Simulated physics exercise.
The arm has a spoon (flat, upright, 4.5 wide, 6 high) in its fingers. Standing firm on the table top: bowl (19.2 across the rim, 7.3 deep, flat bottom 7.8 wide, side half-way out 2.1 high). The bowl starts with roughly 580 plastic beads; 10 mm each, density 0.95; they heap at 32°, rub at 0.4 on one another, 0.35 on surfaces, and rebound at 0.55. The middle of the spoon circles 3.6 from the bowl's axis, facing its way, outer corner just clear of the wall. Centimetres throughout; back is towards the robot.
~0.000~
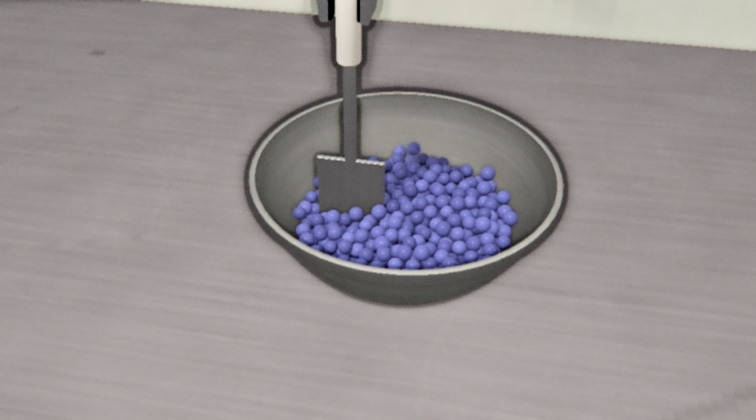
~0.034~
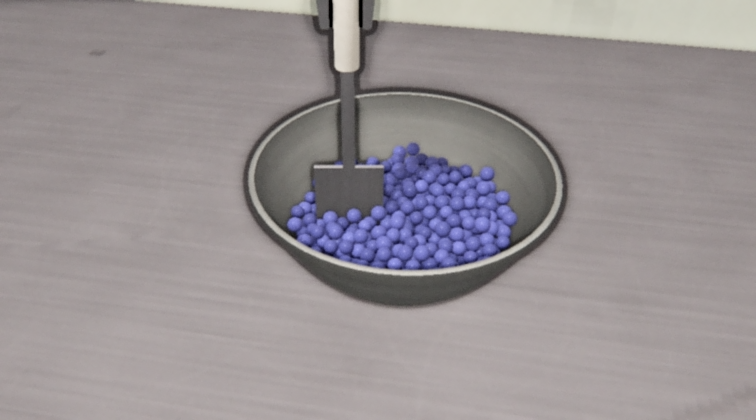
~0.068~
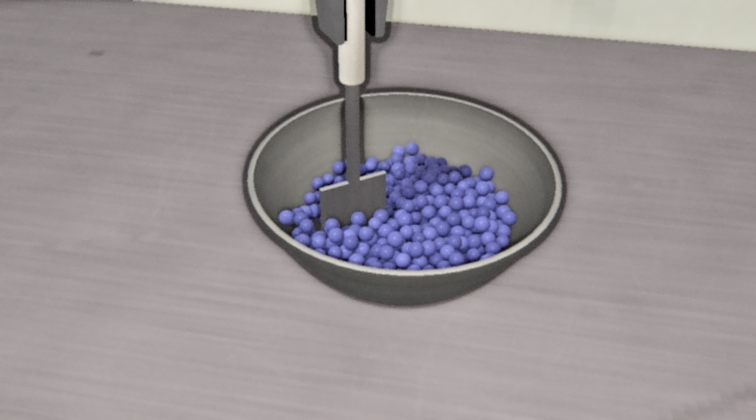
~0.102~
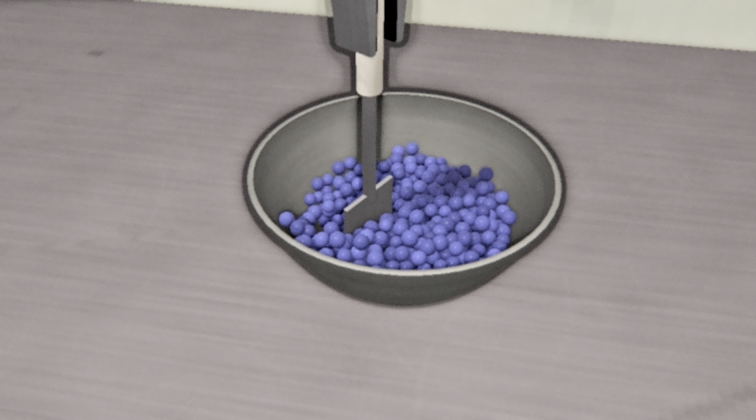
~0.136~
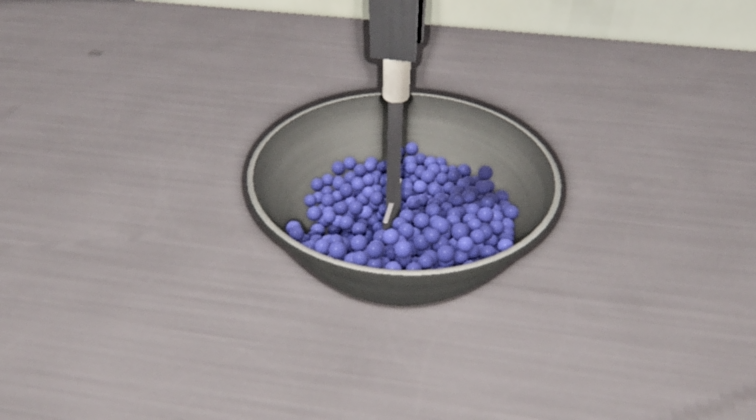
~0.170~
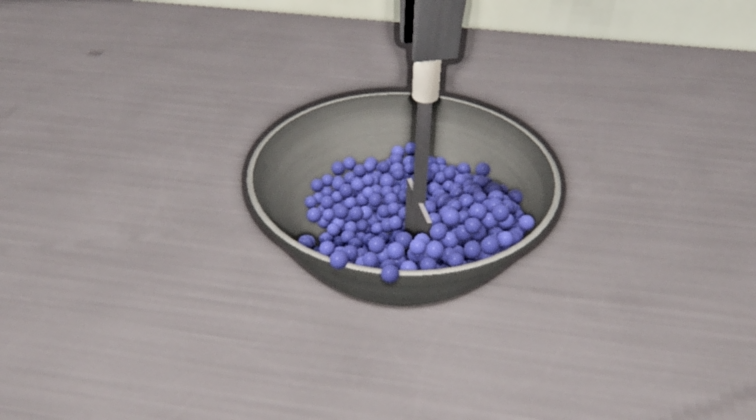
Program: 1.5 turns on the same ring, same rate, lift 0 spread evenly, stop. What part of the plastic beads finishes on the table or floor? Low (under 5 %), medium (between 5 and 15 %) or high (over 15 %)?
Answer: Medium; between 5 and 15 % of the plastic beads finish on the table or floor.
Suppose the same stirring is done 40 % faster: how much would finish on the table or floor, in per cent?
It would be near 35 per cent.
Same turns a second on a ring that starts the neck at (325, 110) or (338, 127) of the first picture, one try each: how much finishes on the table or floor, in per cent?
Some 15 and 20 per cent.
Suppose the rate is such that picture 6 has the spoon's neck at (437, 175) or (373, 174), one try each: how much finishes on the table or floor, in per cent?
Some 20 and 0 per cent.
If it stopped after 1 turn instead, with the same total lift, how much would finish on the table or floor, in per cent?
In that case some 10 per cent.
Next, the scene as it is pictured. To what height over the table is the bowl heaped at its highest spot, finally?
Roughly 7.0 cm.
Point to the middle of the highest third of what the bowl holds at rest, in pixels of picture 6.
At about (468, 188).
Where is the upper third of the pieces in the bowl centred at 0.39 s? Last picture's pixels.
Near (386, 140).
After 0.39 s, 278° round, highest piece 9 above the table; 552 in the bowl, 12 on the table or floor, 12 in flight or on the tool.
After 0.61 s, 83° round, highest piece 9 above the table; 527 in the bowl, 40 on the table or floor, 9 in flight or on the tool.
After 0.91 s, 180° round, highest piece 7 above the table; 520 in the bowl, 55 on the table or floor, 1 in flight or on the tool.
After 1.61 s, 180° round, highest piece 7 above the table; 520 in the bowl, 56 on the table or floor.
At rest, 520 in the bowl, 56 on the table or floor. That is 10 % on the table or floor.
